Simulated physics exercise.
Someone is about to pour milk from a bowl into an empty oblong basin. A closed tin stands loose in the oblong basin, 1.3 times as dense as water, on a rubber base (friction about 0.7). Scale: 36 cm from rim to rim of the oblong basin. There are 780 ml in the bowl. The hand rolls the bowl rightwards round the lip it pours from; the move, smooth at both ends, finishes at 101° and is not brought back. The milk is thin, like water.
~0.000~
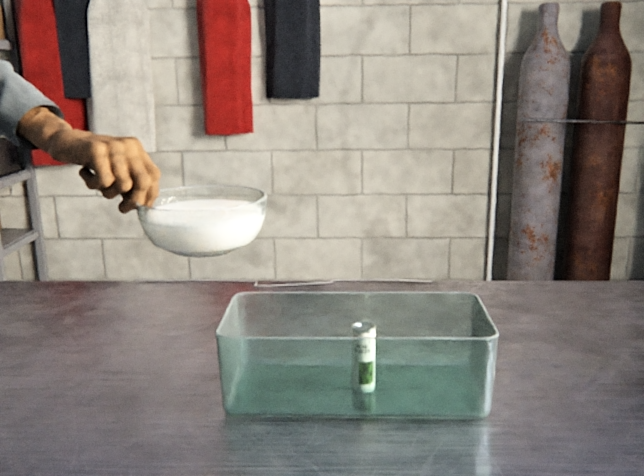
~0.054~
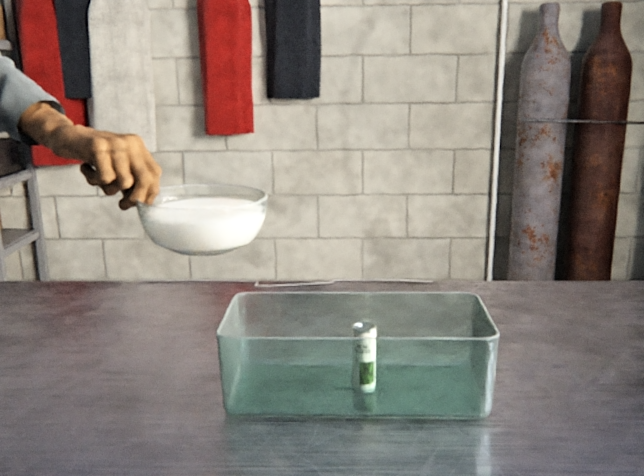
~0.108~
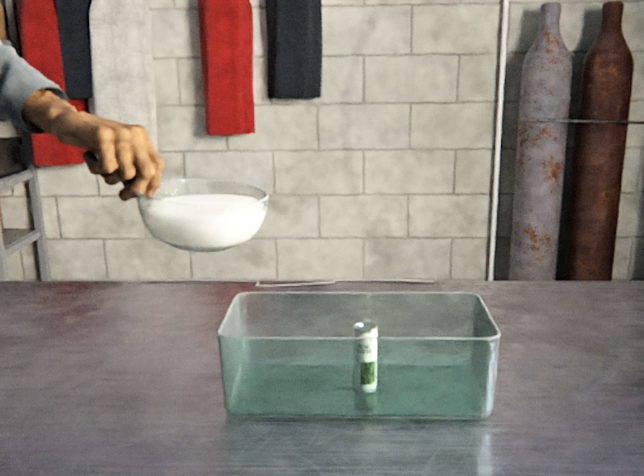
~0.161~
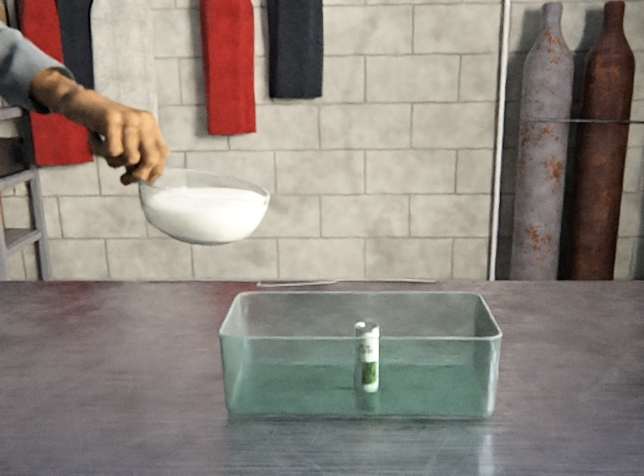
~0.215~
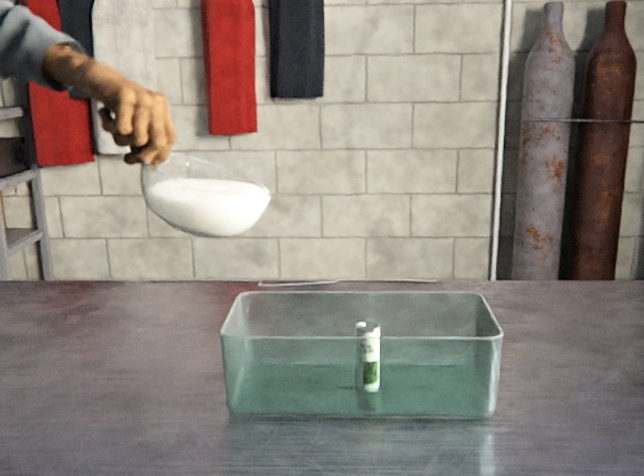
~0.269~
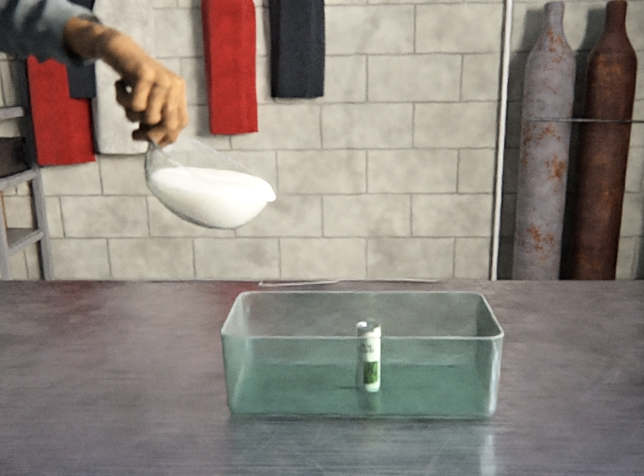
In a workshop with a pale block wall, hanging cloths and rusty cylinders, a hand holds a clear bowl of white liquid above a glass basin with a small white-and-green container standing inside. Slowly at first, then faster, the hand rises and tilts the bowl rightwards, bringing the liquid to its lip.
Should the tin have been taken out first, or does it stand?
It keeps standing.
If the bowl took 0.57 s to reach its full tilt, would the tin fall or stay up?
Then it keeps standing.
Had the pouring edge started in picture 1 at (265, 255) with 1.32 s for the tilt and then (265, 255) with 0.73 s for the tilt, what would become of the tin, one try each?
First it remains upright; then it topples.
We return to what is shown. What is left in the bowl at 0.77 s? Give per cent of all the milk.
About 0 per cent.
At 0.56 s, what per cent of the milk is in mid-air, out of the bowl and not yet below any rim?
Some 66 per cent.
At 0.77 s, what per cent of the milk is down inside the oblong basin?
About 86 per cent.
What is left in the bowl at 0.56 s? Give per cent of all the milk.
Near 26 in a hundred.
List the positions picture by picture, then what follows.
Tilt 0°; pouring edge (265, 198); surface from (146, 211) to (263, 210); the oblong basin's rim runs from (226, 314) to (486, 315); the tin's top is at (363, 329), in the first picture.
Tilt 1°; pouring edge (266, 199); surface from (146, 210) to (263, 210), in the second picture.
Tilt 5°; pouring edge (267, 199); surface from (146, 206) to (264, 206), in the third picture.
Tilt 12°; pouring edge (268, 198); surface from (147, 197) to (265, 200), in the fourth picture.
Tilt 20°; pouring edge (269, 198); surface from (149, 185) to (268, 193), in the fifth picture.
Tilt 30°; pouring edge (269, 198); surface from (152, 172) to (265, 188); 3 per cent is over the edge, in the sixth picture.
Then, 0.56 s in, the tilt is 88° and 25 per cent is still to pour; the tin stands where it began.
Then, 0.77 s in, the tilt is 101° and 0 per cent is still to pour; the tin stands where it began.
Then, 0.99 s in, the tilt is 101° and 0 per cent is still to pour; the tin stands where it began.
Then, 1.23 s in, the tilt is 101° and 0 per cent is still to pour; the tin stands where it began.
Finally, the tin stands where it began.
